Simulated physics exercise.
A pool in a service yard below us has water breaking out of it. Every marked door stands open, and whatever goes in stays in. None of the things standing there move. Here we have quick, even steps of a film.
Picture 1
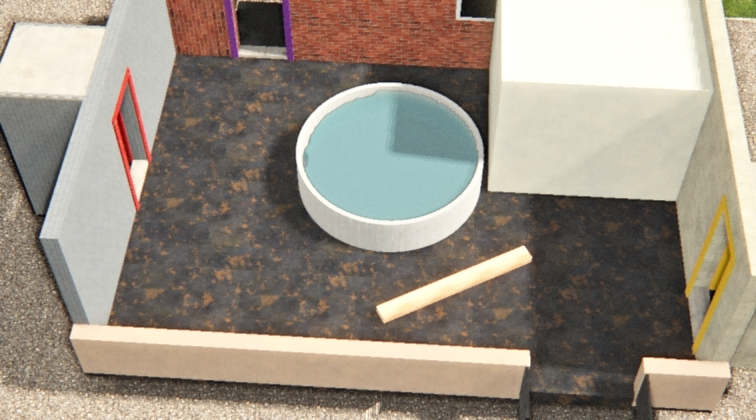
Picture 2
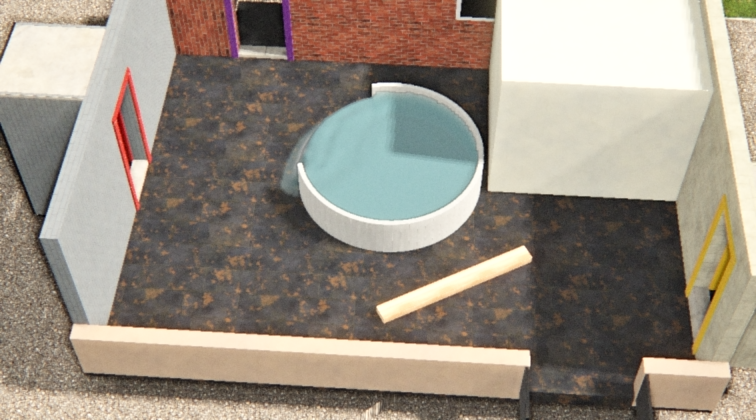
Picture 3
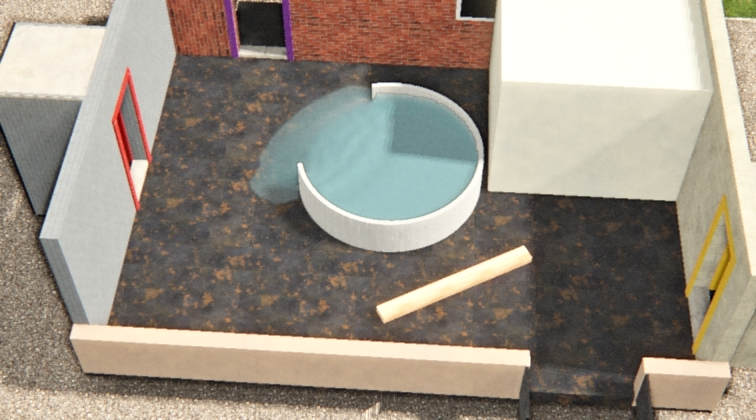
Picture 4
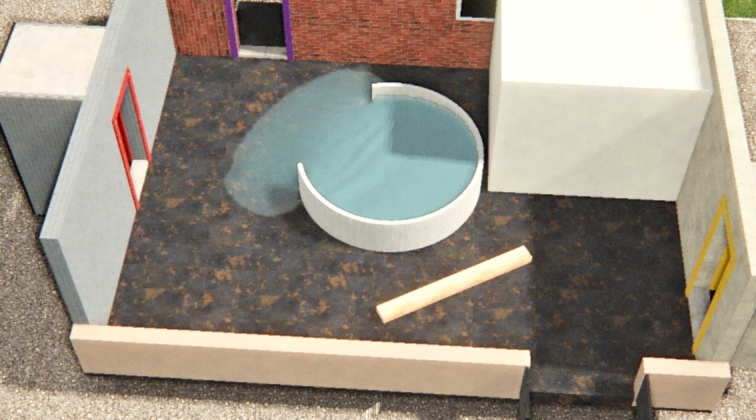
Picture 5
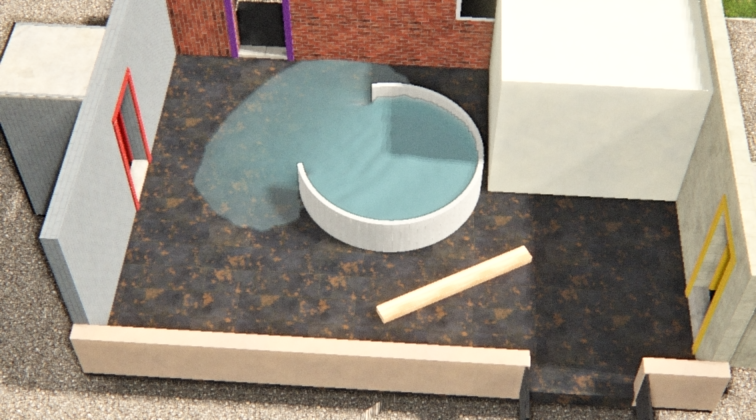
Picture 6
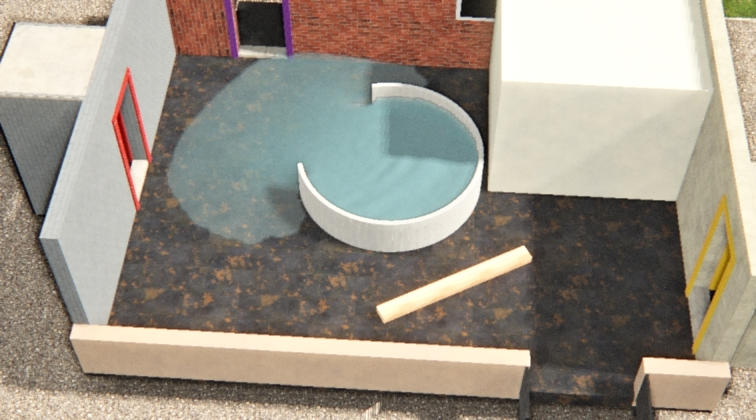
Service yard seen from above, with water pouring through a gap in a round pool's white wall and spreading left across dark ground.
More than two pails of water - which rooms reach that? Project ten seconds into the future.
The yellow door falls short; the red door reaches it; the purple door reaches it.
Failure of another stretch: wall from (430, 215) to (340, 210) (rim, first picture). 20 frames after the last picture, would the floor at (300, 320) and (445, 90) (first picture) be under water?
Point one reached; point two not reached.
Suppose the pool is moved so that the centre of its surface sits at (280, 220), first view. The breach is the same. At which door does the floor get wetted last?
Bringing up the rear is the yellow door.
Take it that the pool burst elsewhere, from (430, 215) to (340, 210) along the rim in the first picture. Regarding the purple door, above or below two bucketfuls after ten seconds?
Result for the purple door: It ends up above.
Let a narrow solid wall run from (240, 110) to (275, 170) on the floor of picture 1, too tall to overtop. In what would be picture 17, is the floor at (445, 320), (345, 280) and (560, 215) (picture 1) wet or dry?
Taking them in order, I'd say parched, parched and parched.
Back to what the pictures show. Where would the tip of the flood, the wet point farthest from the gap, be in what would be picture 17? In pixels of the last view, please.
I'd say at around (112, 310).
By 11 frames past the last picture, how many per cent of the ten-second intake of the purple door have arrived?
About 15 per cent.
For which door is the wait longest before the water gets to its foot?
Answer: The door marked yellow.
A moment on, water covers 30 % of the floor; the yellow door not reached, the red door under two buckets in, the purple door over two buckets in.
Next, water covers 35 % of the floor; the yellow door not reached, the red door over two buckets in, the purple door far over two buckets in.
Then, water covers 45 % of the floor; the yellow door not reached, the red door far over two buckets in, the purple door far over two buckets in.
Later, water covers 65 % of the floor; the yellow door not reached, the red door far over two buckets in, the purple door far over two buckets in.
In the end, water covers 95 % of the floor; the yellow door wet at the sill, nothing in, the red door far over two buckets in, the purple door far over two buckets in.
